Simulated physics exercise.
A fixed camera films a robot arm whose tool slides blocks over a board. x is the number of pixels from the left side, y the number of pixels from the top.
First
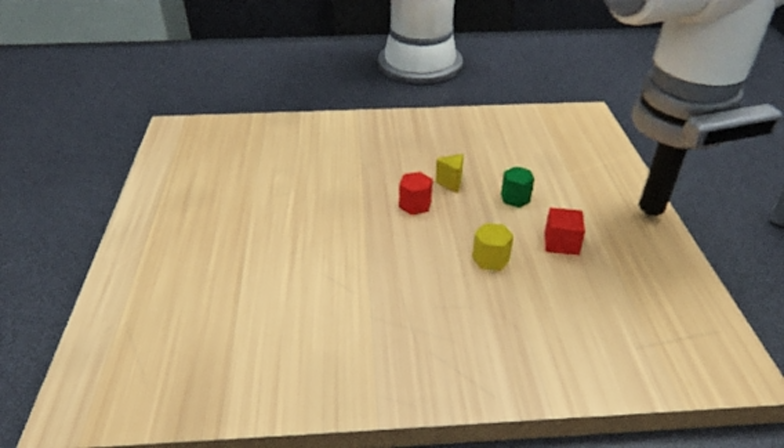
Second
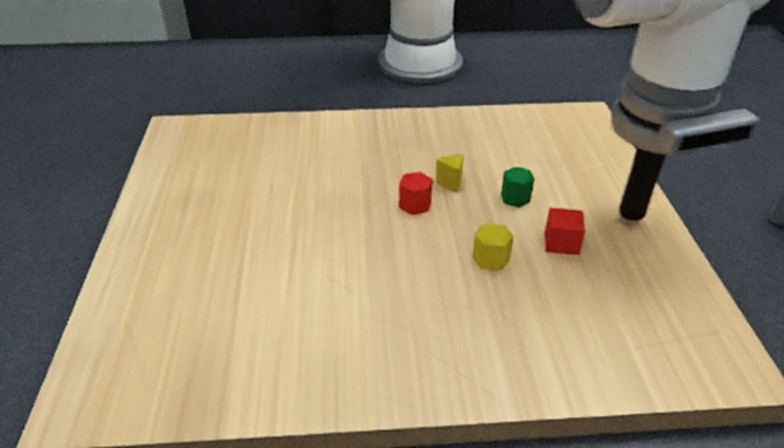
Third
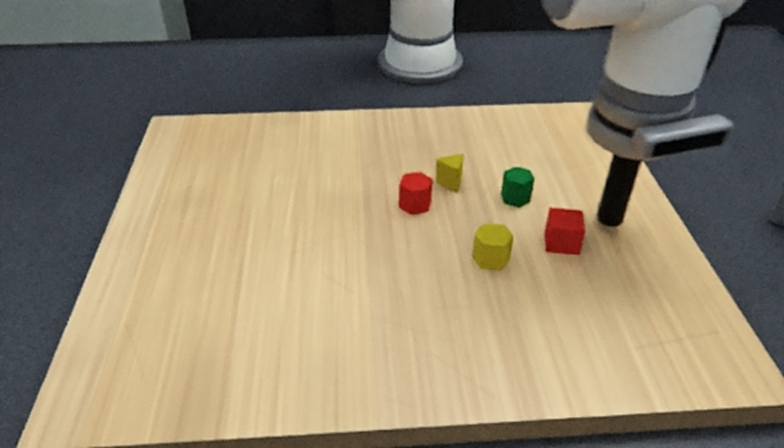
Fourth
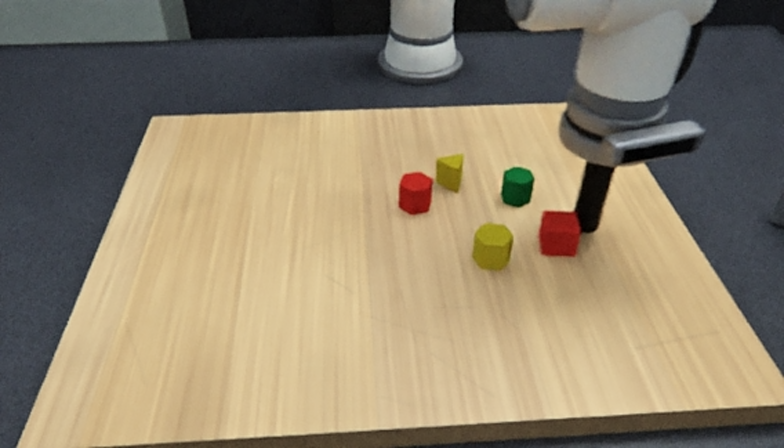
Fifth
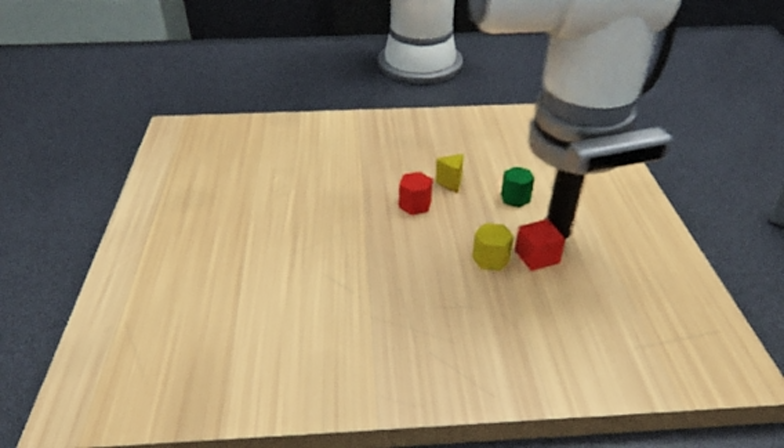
On a light wooden board on a dark surface, a robot arm holds a black tool to the right of five small red, yellow and green blocks. The arm moves the tool left across the board until it meets the red cube, then pushes the cube left, turning it, close beside the yellow hexagonal block.
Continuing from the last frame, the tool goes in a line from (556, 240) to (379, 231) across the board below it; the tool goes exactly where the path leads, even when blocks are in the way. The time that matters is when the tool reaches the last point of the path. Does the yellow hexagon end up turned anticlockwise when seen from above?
My answer is no.
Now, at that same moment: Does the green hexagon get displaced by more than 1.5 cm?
I expect not.
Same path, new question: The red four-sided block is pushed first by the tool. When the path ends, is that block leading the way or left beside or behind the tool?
Prediction: Slipped aside.
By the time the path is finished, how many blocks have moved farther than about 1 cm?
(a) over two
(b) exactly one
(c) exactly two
Correct choice: B.
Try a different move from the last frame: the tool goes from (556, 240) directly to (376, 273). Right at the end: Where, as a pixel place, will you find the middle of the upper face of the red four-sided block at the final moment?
The middle of the upper face of the red four-sided block will lie at about (523, 246) in the picture.
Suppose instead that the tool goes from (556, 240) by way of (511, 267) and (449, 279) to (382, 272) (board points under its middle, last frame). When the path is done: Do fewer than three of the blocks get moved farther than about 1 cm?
Yes, it checks out.
What follows on the original path. One third of the way, tool (497, 230); yellow hexagon (490, 236), turned 20° clockwise; red four-sided block (527, 236), turned 65° anticlockwise.
Two thirds of the way, tool (438, 227); yellow hexagon (490, 236), turned 20° clockwise; red four-sided block (527, 236), turned 65° anticlockwise.
At the end, tool (379, 222); red hexagon unmoved; yellow hexagon (490, 236), turned 20° clockwise; green hexagon unmoved; red four-sided block (527, 236), turned 65° anticlockwise.
